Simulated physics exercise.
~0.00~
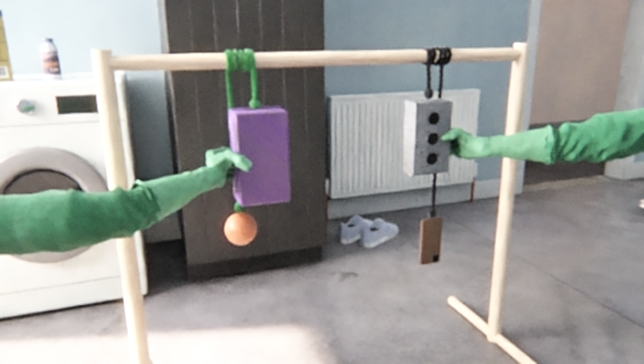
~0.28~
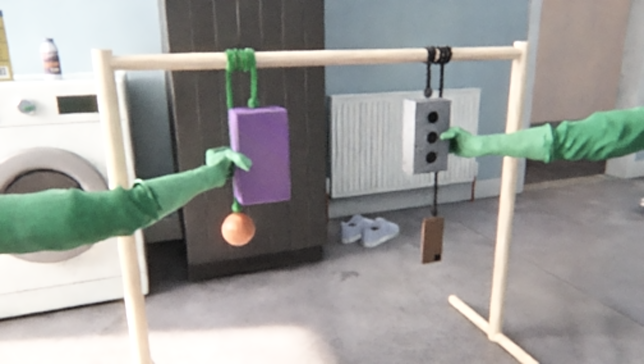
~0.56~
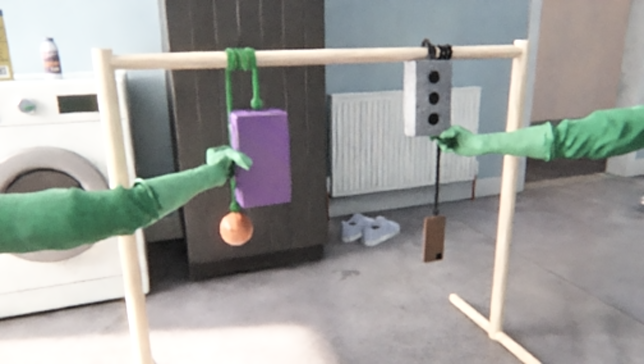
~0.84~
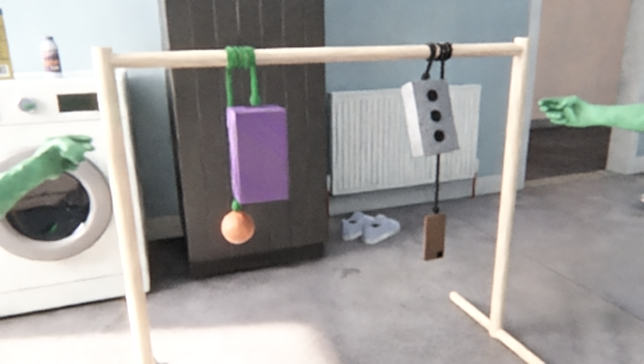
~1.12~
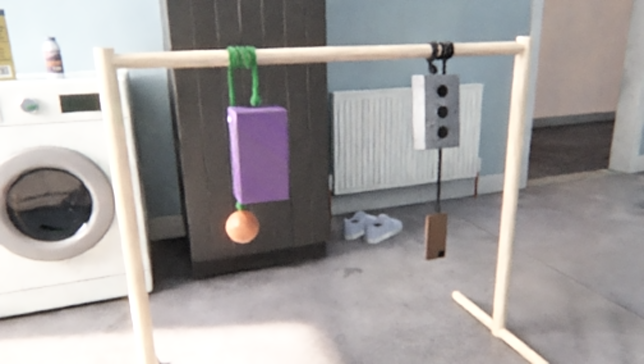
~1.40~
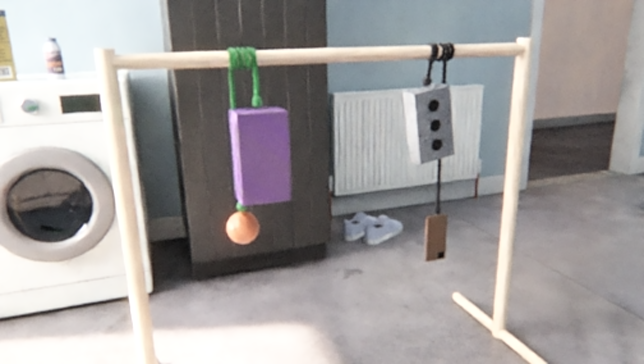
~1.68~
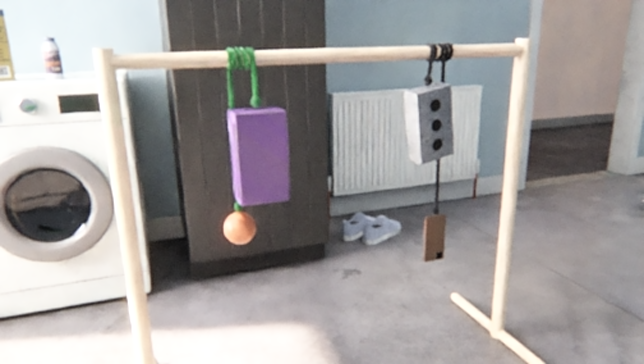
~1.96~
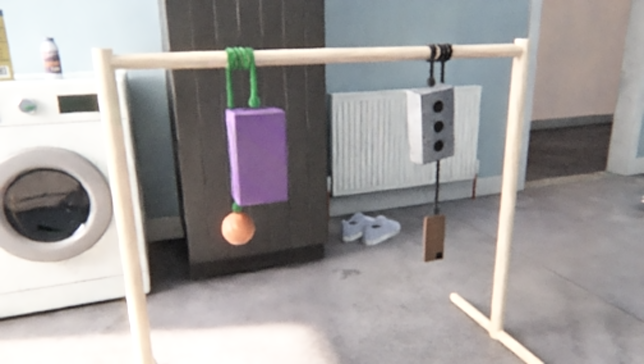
The footage shows two green-sleeved arms holding a purple case and a grey block with dark holes on a wooden rail; the block shifts upward, both hands let go and withdraw, and it wobbles and turns slightly before both objects remain hanging from their ropes.
